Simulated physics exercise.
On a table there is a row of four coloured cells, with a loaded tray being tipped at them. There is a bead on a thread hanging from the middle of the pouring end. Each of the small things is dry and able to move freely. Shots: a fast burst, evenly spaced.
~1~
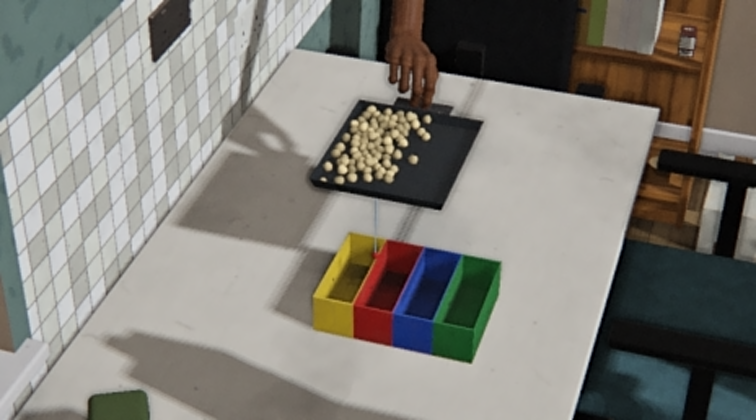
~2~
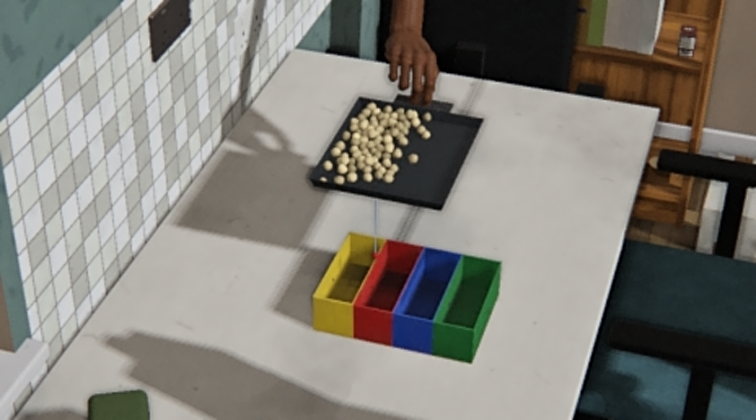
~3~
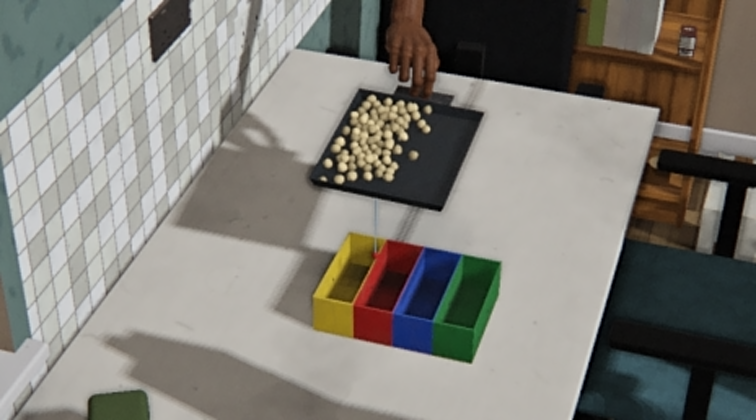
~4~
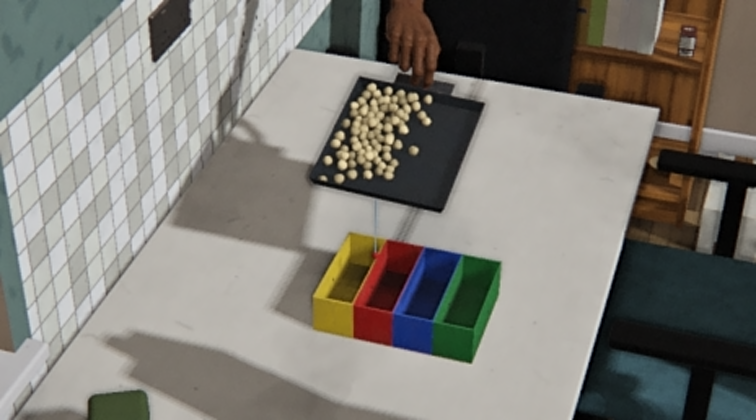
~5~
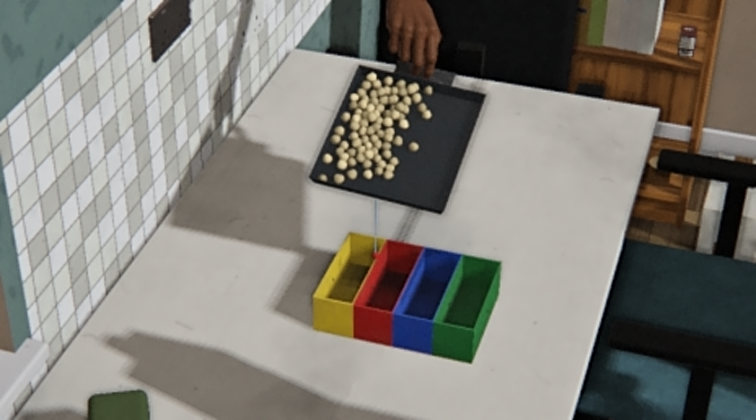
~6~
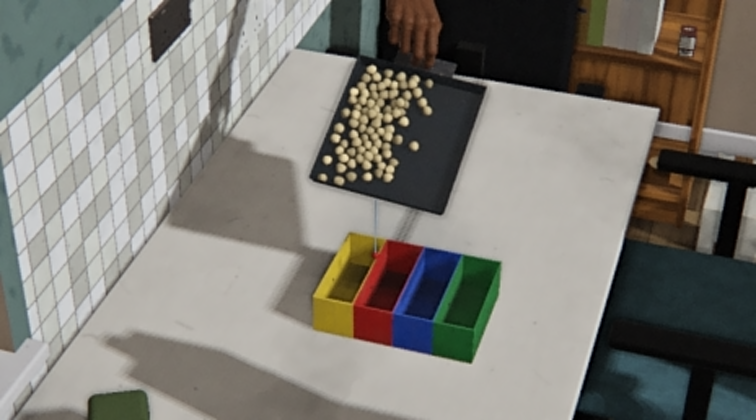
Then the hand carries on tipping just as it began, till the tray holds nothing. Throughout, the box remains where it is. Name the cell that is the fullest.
Blue.
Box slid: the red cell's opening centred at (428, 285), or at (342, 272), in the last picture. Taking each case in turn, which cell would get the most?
In turn: The red cell; the cell in green.
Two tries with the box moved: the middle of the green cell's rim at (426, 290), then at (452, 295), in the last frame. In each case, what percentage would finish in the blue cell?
First try: Roughly 20 per cent; second try: Roughly 40 per cent.
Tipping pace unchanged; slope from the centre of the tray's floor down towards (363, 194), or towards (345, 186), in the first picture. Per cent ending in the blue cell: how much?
Close to 0 percent first and close to 0 percent second.
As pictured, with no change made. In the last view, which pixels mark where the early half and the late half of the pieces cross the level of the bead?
Around (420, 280) at first; around (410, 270) after that.
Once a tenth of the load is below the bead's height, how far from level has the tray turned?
A tilt of roughly 75°.
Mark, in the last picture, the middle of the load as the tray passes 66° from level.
(399, 195).
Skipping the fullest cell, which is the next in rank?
After the leader, it is red.
Soon after the last picture, tray tipped steeply; most on the tray; a stray few in the green cell; about a quarter falling or outside the box.
A little later, tray tipped past a quarter turn; a stray few on the tray; about half in the blue cell; about a quarter in the red cell; a small part in the yellow cell; a stray few in the green cell; about a quarter falling or outside the box.
Later still, tray tipped past a quarter turn; about half in the blue cell; about a quarter in the red cell; a small part in the yellow cell; a stray few in the green cell; a stray few falling or outside the box.
At rest, tray tipped past a quarter turn; about half in the blue cell; about a quarter in the red cell; a small part in the yellow cell; a stray few in the green cell; a stray few outside the box.
